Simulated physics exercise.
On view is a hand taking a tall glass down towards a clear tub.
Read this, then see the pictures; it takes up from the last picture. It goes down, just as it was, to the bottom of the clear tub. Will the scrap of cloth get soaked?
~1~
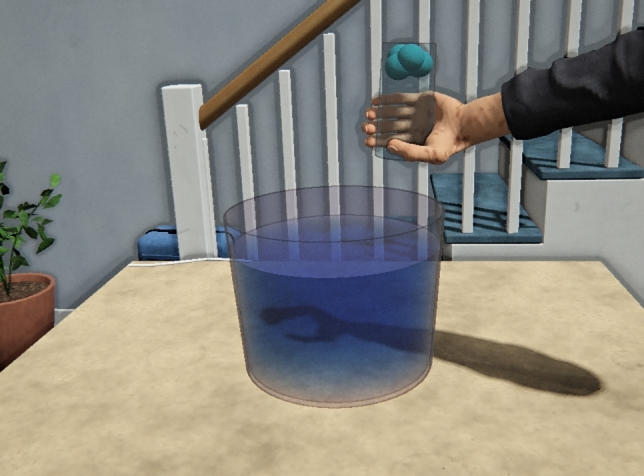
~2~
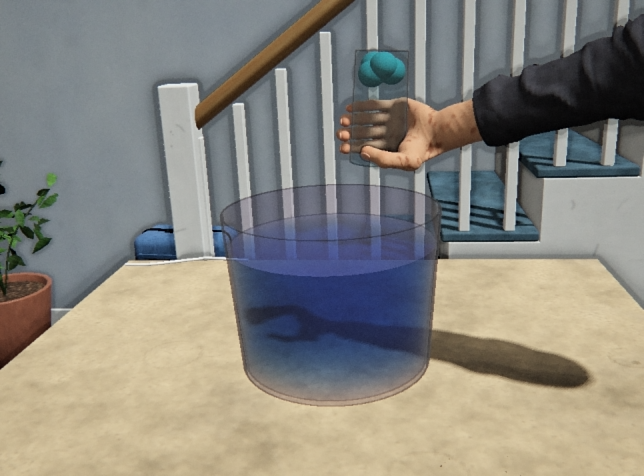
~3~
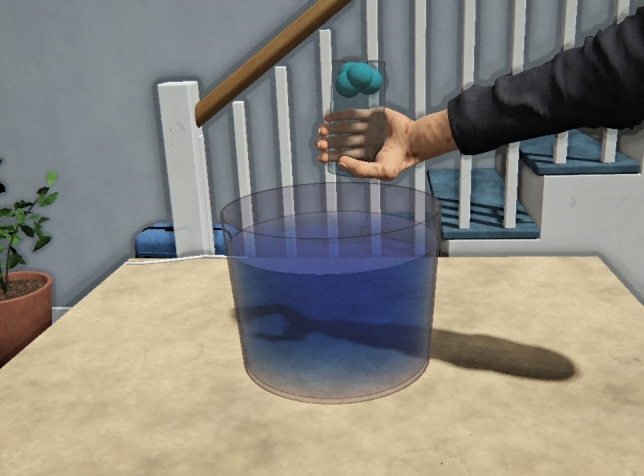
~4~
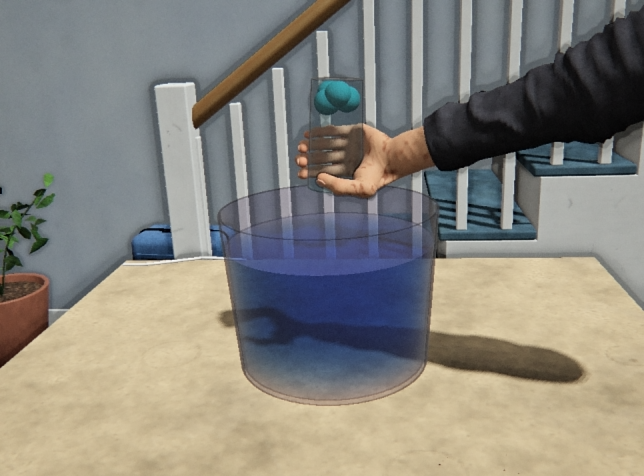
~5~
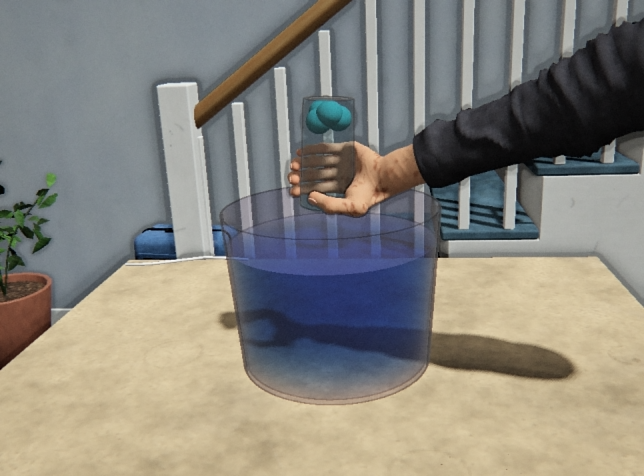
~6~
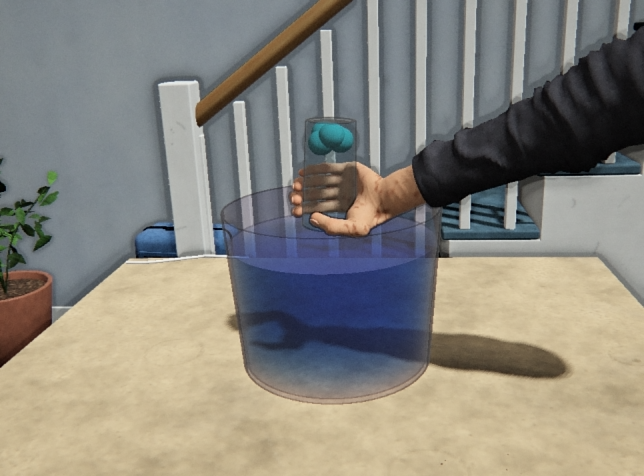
No, the scrap of cloth stays dry.
Shortly, the tall glass enters the dyed water.
Then, air is trapped inside and holds the level down.
At the finish, the tall glass is under, still full of air, and the scrap of cloth is dry.
